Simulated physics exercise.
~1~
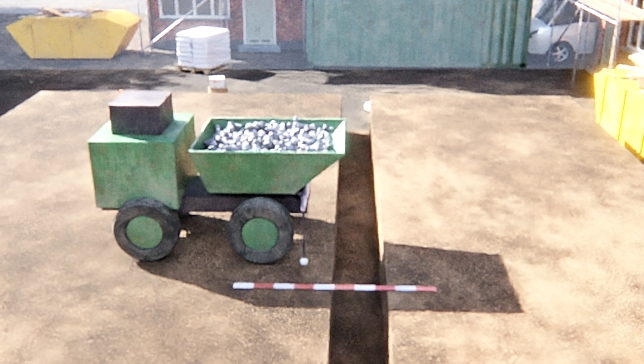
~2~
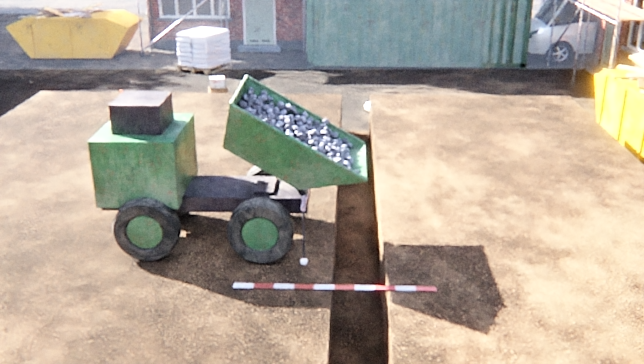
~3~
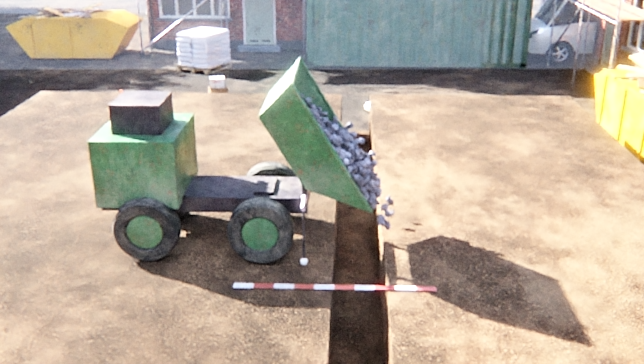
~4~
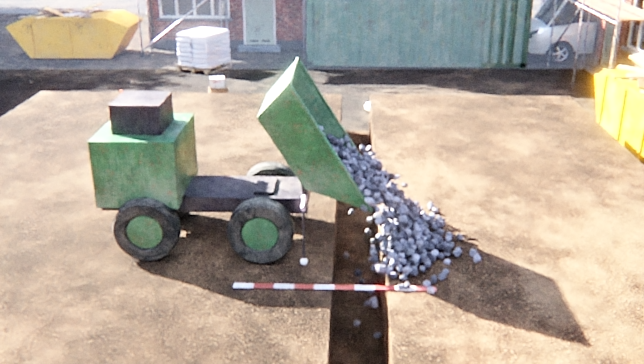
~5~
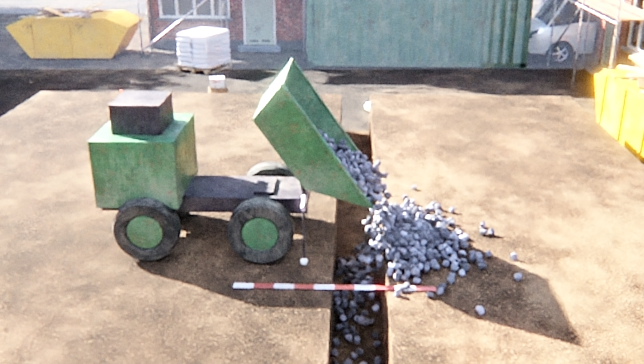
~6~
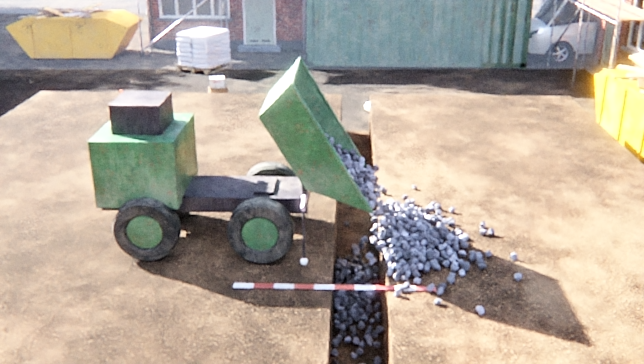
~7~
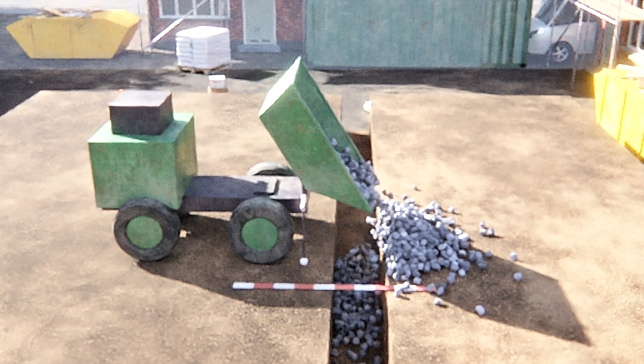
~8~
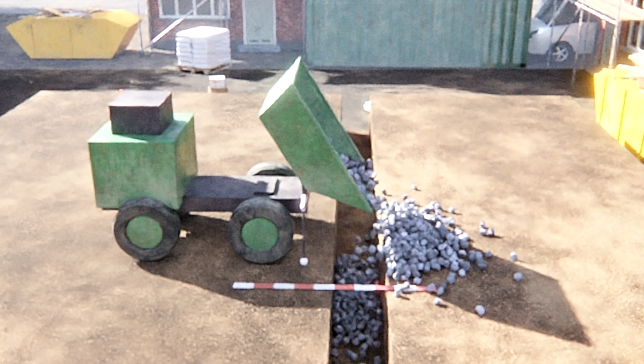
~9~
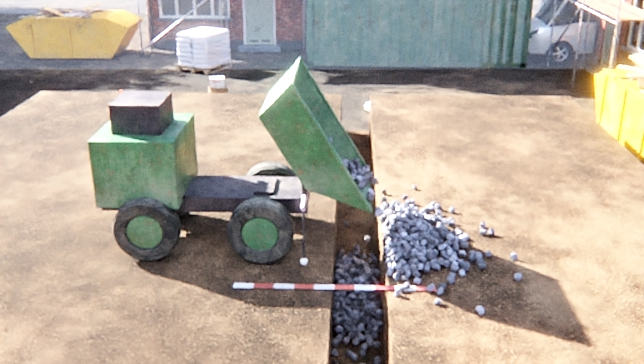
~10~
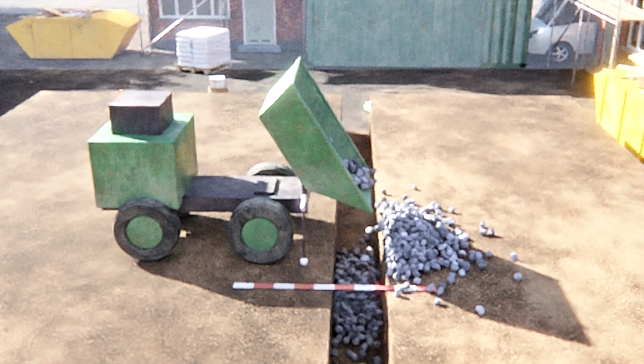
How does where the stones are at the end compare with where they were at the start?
At the start all the stones sat in the dumper's level skip. By the end most had moved right and down, some into the trench and others into a heap on the ground past it, with some left in the tipped skip.
